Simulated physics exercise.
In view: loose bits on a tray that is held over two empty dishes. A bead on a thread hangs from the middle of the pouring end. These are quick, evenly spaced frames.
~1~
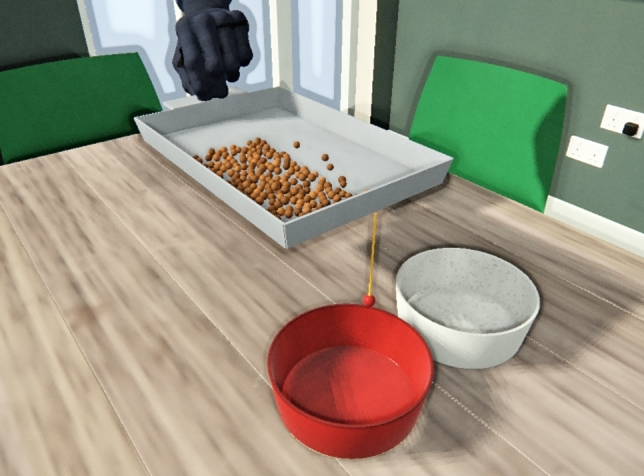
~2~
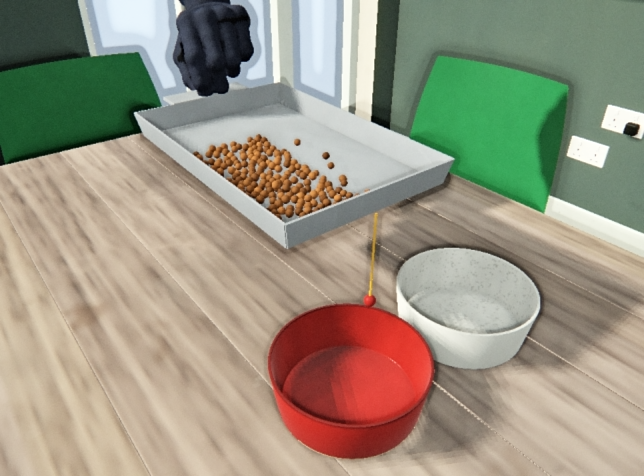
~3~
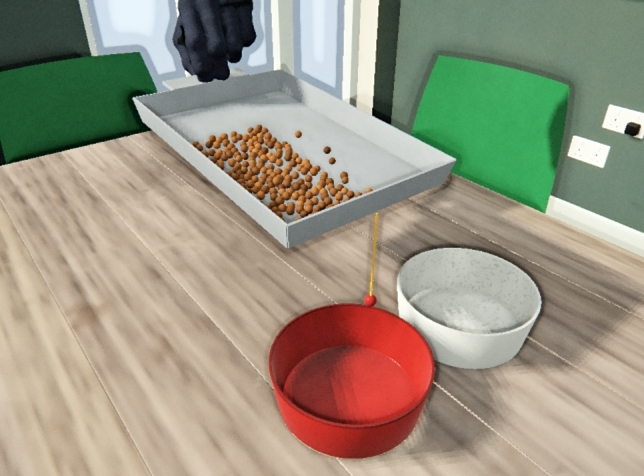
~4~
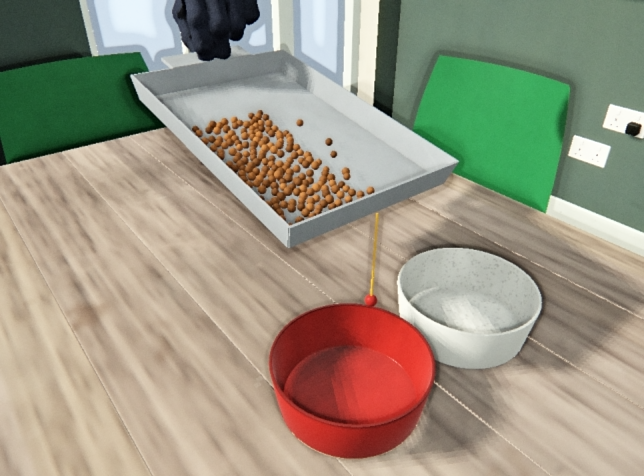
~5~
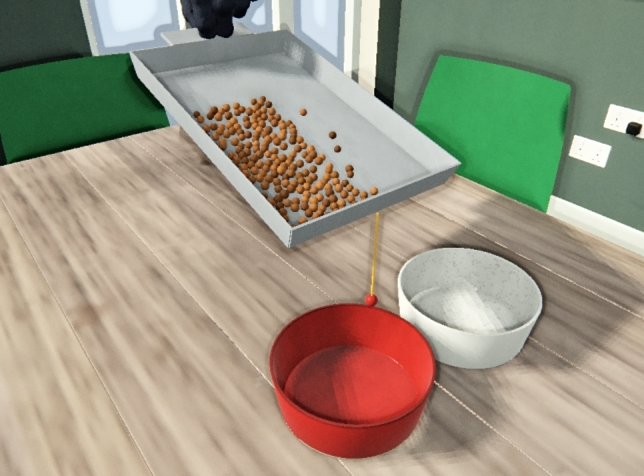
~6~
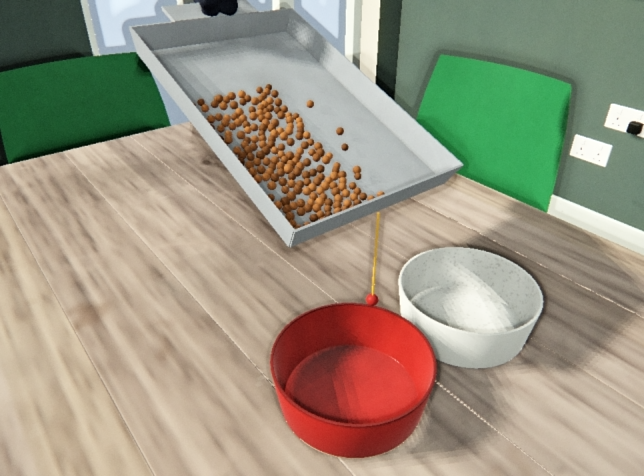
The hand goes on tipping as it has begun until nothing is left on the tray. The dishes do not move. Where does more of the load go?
More goes to the left-hand dish.
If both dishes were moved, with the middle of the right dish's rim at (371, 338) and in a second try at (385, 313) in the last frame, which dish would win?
One: Right. Two: The dish on the right.
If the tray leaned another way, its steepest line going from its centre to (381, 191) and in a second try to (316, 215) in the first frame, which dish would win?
One: The right-hand dish. Two: The left one.
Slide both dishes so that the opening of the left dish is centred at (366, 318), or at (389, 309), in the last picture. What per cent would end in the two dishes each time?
Roughly 50 per cent, and 50 per cent.
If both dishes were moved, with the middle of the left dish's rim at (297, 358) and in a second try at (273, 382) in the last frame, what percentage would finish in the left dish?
Roughly 30 per cent, and 10 per cent.
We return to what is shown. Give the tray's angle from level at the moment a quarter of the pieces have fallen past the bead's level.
Roughly 105°.
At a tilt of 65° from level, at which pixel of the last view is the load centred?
Close to (359, 199).
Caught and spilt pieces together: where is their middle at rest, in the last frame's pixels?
Near (386, 399).
Shortly afterwards, tray tipped steeply; all but a few on the tray; only a few in the air.
Next, tray tipped past a quarter turn; near a third on the tray; near a quarter in the left dish; a little in the right dish; only a few outside both; near a third in the air.
Some moments later, tray tipped past a quarter turn; near two thirds in the left dish; near a quarter in the right dish; a little outside both.
In the end, tray tipped past a quarter turn; near two thirds in the left dish; near a quarter in the right dish; a little outside both.
